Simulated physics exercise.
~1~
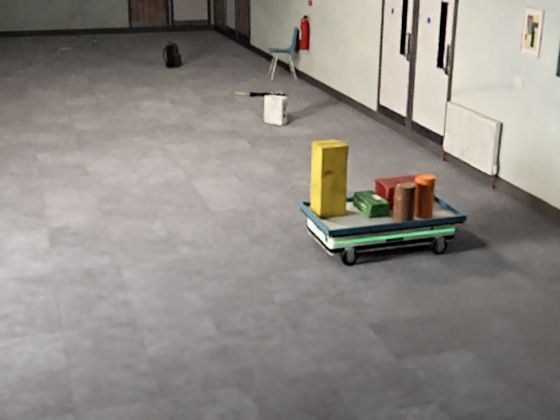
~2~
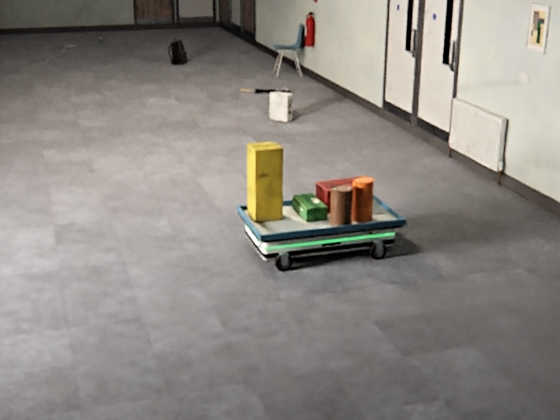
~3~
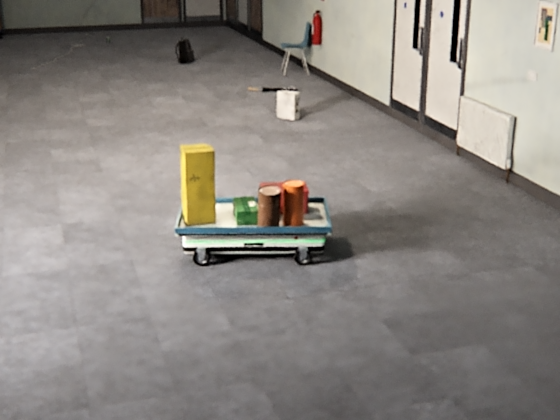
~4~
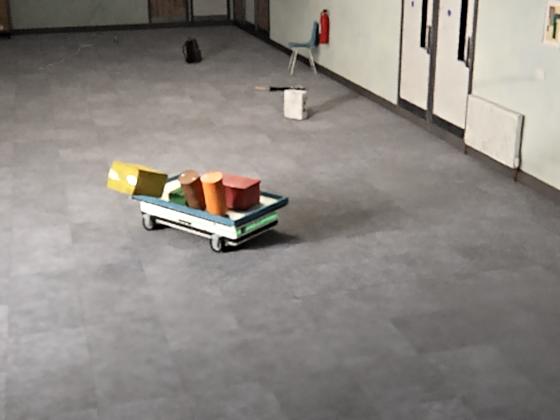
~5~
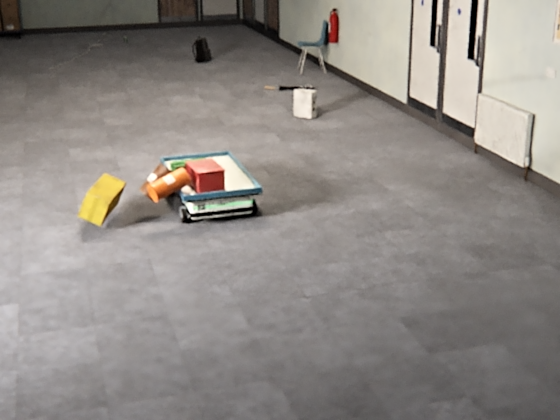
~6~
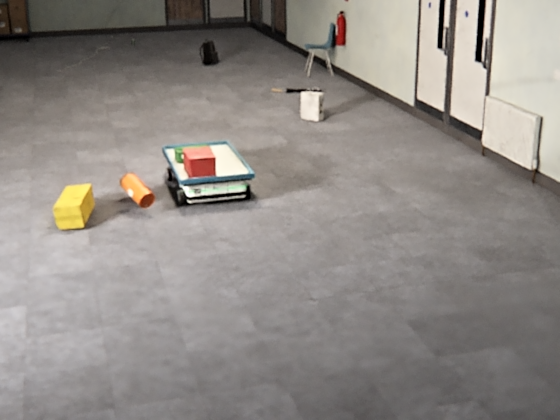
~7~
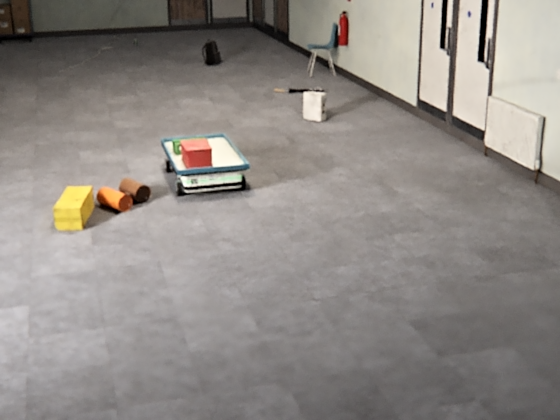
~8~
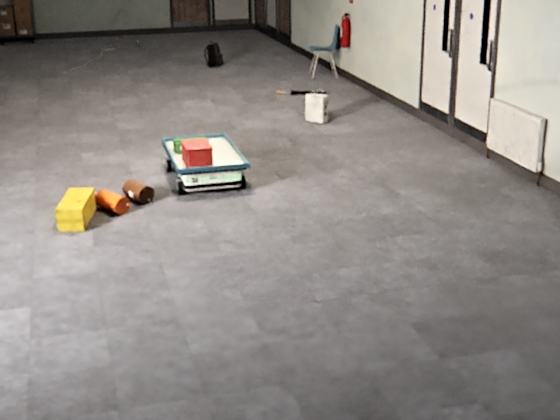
At first, a low cart carrying a tall yellow box, a green parcel, a red tote, and brown and orange canisters rolls leftward across a grey floor in a wide room. It then swings into a curve, turning away toward the back of the room, and the yellow box tips over the edge while the canisters lean. Next, the yellow box tumbles to the floor and both canisters topple off after it. The cart slows to a stop, with the box and two canisters lying on their sides to its left and the red tote and green parcel still aboard.
